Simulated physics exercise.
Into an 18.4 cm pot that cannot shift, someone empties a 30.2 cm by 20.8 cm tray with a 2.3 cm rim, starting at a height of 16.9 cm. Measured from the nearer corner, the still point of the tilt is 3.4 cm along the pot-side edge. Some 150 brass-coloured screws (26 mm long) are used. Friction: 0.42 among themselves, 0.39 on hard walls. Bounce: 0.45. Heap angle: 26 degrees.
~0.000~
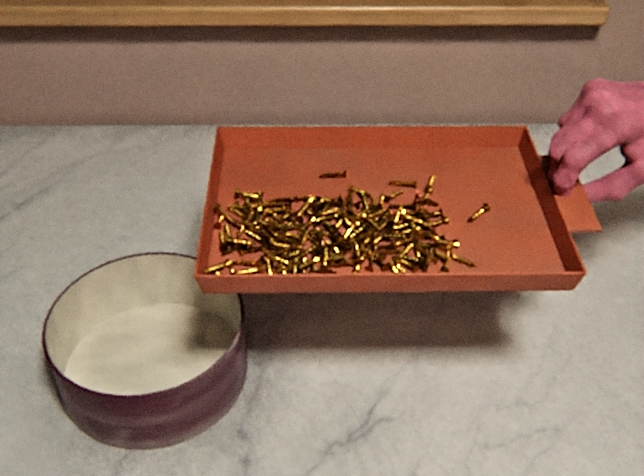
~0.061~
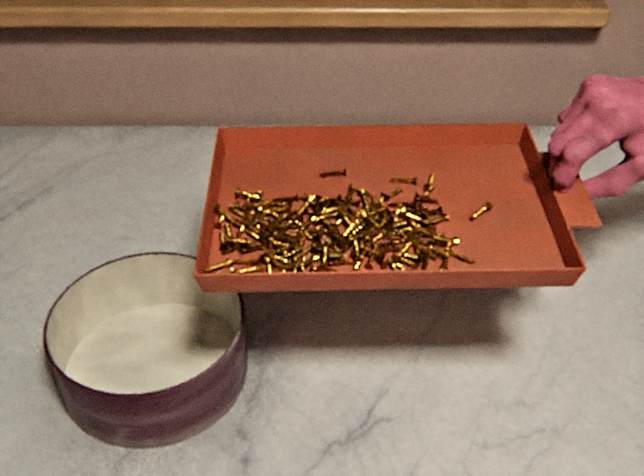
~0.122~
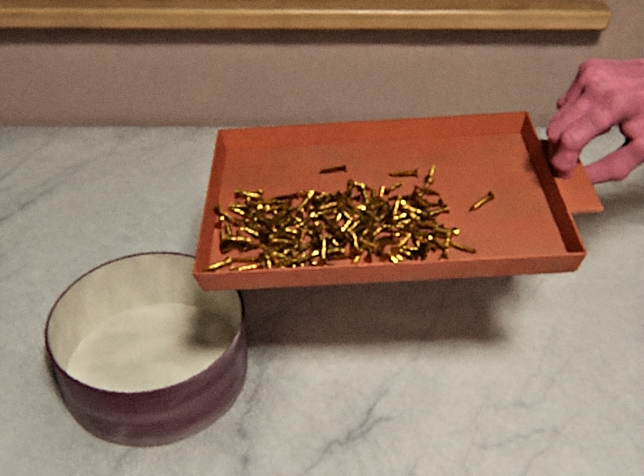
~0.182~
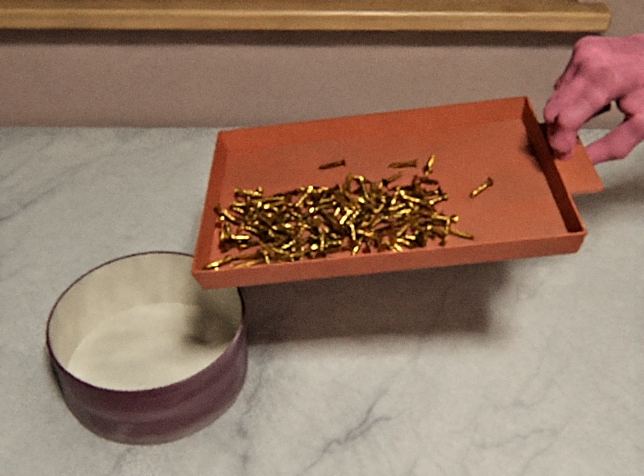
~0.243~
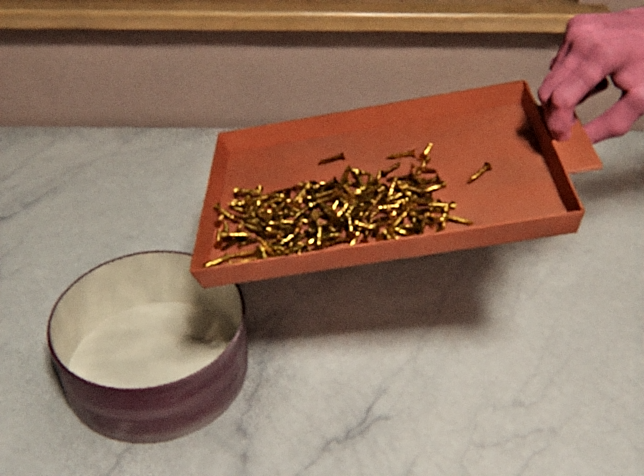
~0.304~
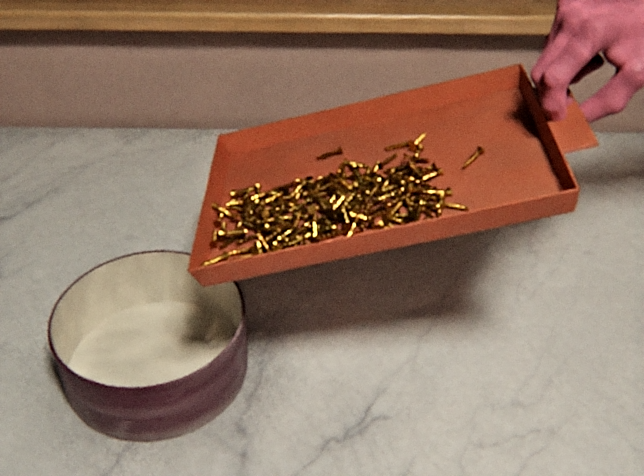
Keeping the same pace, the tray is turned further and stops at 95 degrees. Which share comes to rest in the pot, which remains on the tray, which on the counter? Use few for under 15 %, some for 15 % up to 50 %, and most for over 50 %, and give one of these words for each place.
Pot: Most, left on the tray: Few, counter: Some.
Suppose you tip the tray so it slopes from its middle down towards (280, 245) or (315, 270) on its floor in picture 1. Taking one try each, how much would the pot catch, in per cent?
First try: About 75 percent; second try: About 25 percent.
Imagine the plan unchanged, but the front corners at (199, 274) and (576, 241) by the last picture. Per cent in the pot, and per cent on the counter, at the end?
Final per cent - pot 40, counter 60.
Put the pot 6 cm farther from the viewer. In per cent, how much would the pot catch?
Share in pot: Approx. 85 %.
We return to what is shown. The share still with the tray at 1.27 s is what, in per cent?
It's roughly 75 percent.
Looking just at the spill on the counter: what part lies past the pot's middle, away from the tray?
Share: Close to 30 %.
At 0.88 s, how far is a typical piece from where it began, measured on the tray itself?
Displacement on the tray: About 9 cm.
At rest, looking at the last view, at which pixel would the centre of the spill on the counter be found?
It comes to rest with its centre close to (210, 277).
After 0.88 s, tilt 53 degrees; the tray holds 100 %, the pot 0 %.
After 1.27 s, tilt 78 degrees; the tray holds 75 %, the pot 15 %.
After 1.74 s, tilt 95 degrees; the tray holds 5 %, the pot 65 %.
At rest (3.0 s), pot 70 %, tray 0 %, counter 30 %.
